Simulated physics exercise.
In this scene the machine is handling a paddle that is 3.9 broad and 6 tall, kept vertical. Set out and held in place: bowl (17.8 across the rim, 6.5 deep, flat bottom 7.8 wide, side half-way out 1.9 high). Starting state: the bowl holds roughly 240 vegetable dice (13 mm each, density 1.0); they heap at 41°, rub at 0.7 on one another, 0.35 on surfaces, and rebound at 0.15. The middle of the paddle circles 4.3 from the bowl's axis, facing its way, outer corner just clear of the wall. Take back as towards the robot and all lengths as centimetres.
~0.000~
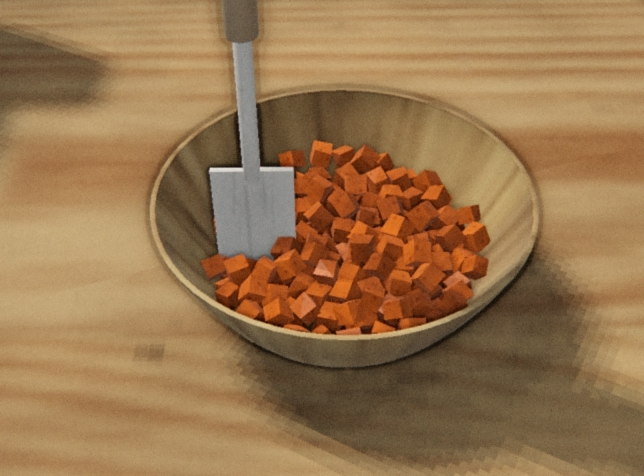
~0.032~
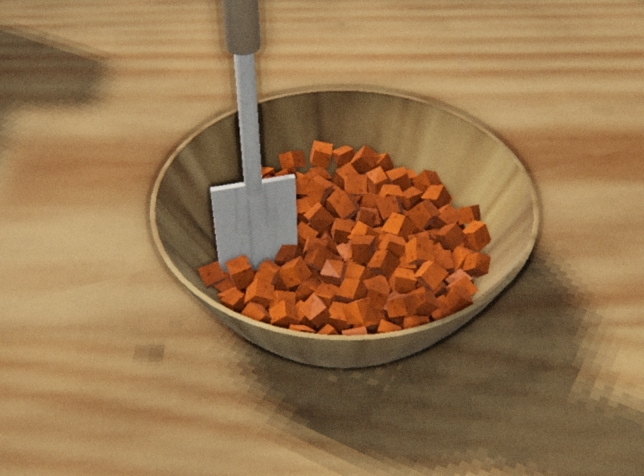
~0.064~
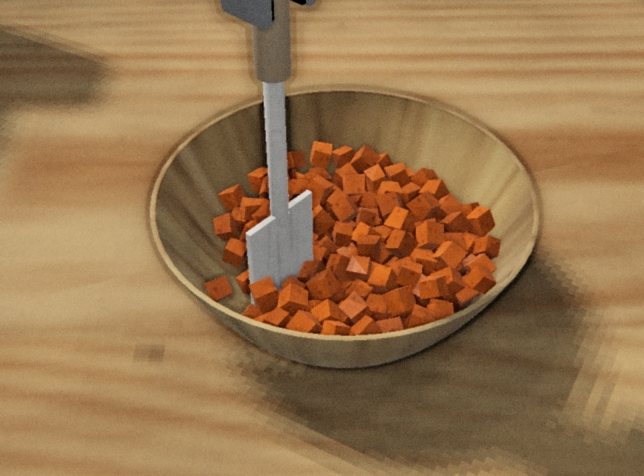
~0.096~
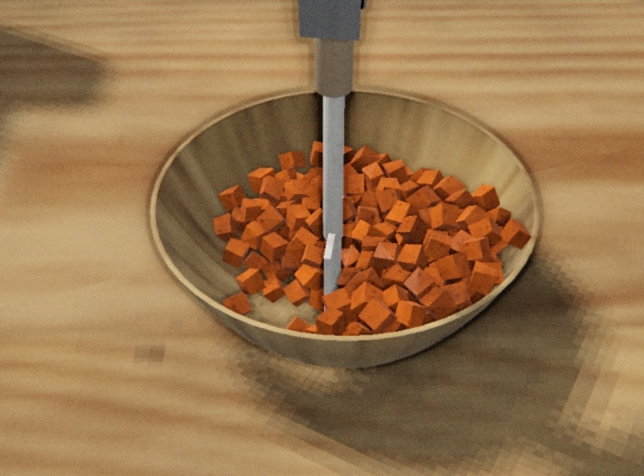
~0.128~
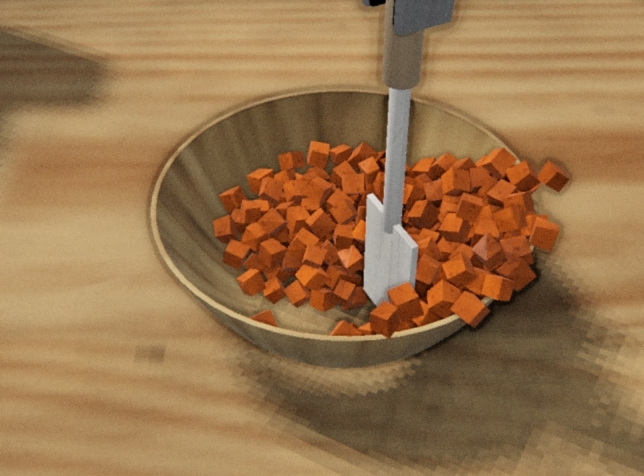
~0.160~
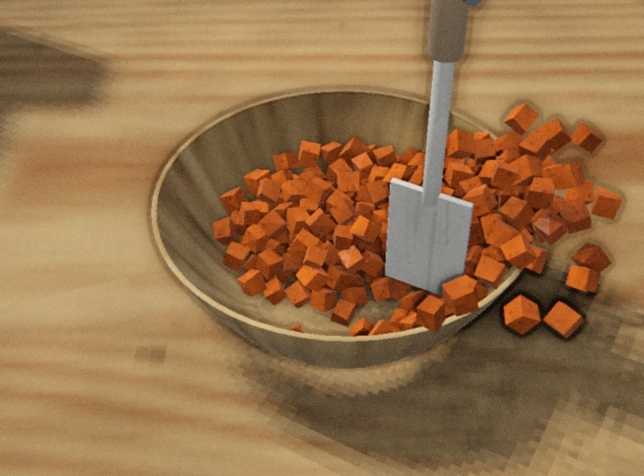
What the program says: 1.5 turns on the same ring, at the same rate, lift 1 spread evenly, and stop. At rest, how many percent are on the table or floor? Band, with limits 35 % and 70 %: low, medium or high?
Medium.
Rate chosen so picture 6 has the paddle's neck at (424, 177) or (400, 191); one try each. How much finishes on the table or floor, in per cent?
So, roughly 50 percent the first time and 40 percent the second.
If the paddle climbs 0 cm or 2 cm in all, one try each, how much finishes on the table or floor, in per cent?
Close to 55 percent and close to 45 percent.
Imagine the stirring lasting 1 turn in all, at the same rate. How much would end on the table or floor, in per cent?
I'd expect some 45 per cent.
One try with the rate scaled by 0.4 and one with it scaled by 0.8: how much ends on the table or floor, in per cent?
Around 20 percent on the first try and 45 percent on the second.
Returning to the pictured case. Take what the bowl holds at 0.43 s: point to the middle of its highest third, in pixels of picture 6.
About (377, 313).
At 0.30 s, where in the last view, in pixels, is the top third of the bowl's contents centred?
Centre estimate: Approx. (253, 147) px.
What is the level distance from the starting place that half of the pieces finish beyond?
Around 20 cm.
After 0.30 s, 298° round, highest piece 10 above the table; 168 in the bowl, 23 on the table or floor, 53 in flight or on the tool.
After 0.43 s, 85° round, highest piece 8 above the table; 136 in the bowl, 85 on the table or floor, 23 in flight or on the tool.
After 0.70 s, 180° round, highest piece 6 above the table; 134 on the table or floor, 110 in the bowl.
After 1.40 s, 180° round, highest piece 6 above the table; 134 on the table or floor, 110 in the bowl.
In the end, 134 on the table or floor, 110 in the bowl. That is 55 % on the table or floor.
